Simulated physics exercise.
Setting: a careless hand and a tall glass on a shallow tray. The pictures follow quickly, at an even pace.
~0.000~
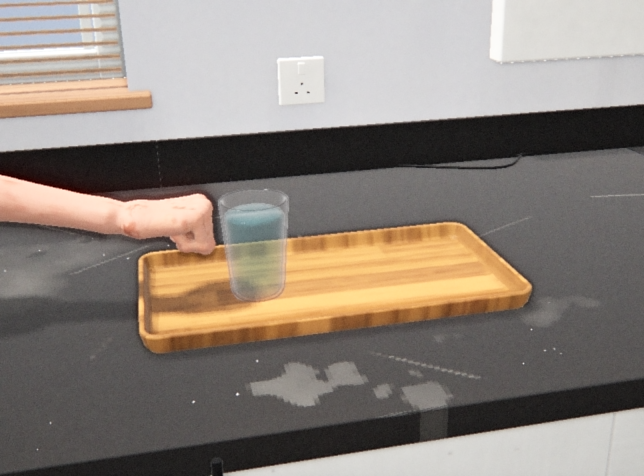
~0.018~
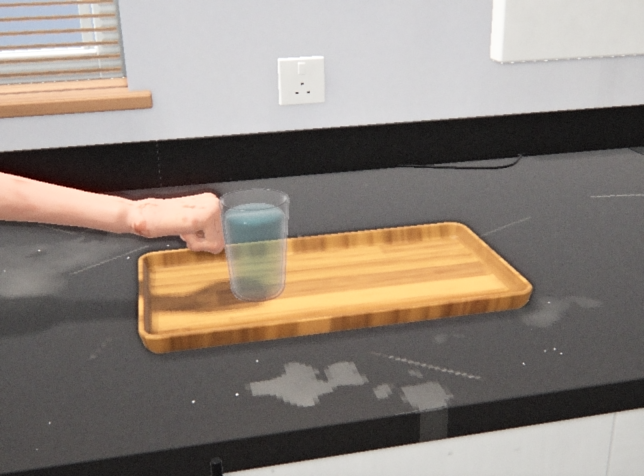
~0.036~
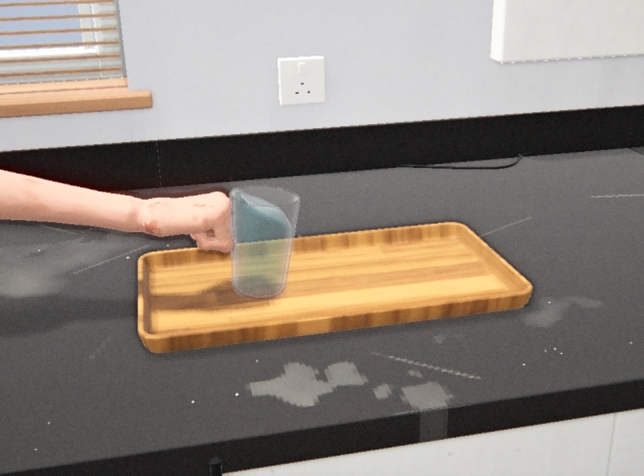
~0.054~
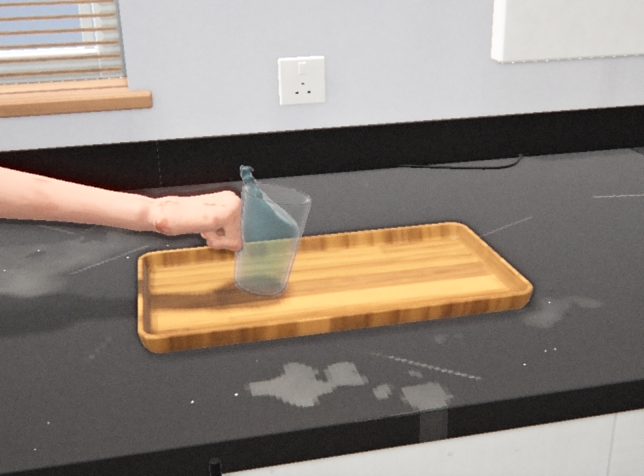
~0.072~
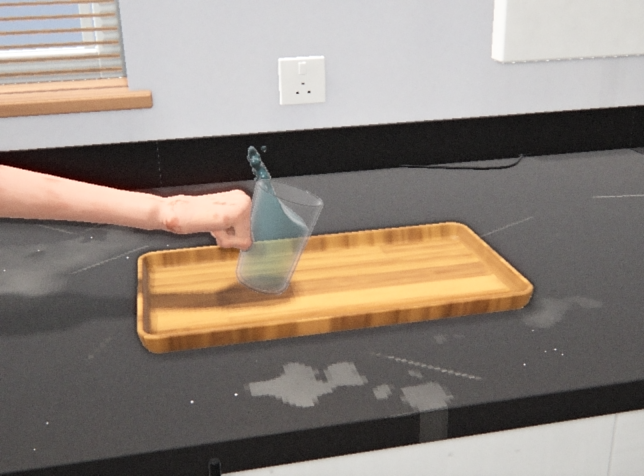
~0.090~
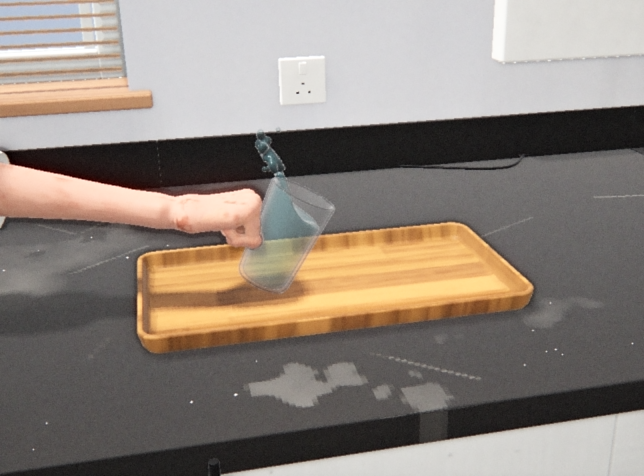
A hand reached in from the left and pushed a tall glass of bluish liquid on a shallow wooden tray, tilting it to the right as some liquid splashed up above the rim.
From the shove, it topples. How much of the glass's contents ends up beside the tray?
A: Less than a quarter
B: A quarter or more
(B) A quarter or more.
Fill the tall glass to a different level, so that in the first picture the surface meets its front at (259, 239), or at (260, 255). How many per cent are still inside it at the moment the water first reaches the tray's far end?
Roughly 60 per cent, then roughly 55 per cent.
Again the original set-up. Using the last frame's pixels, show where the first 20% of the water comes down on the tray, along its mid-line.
Roughly (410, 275).
A moment on, the tall glass lies on its side and 72 per cent is in the glass, 13 on the tray and 15 above or beyond its rim.
Next, the tall glass lies on its side and 36 per cent is in the glass, 46 on the tray and 18 above or beyond its rim.
Then the tall glass lies on its side and 21 per cent is in the glass, 43 on the tray and 36 above or beyond its rim.
Later the tall glass lies on its side and 12 per cent is in the glass, 51 on the tray and 38 above or beyond its rim.
At rest 62 per cent is held by tray and glass, 38 is off the tray.
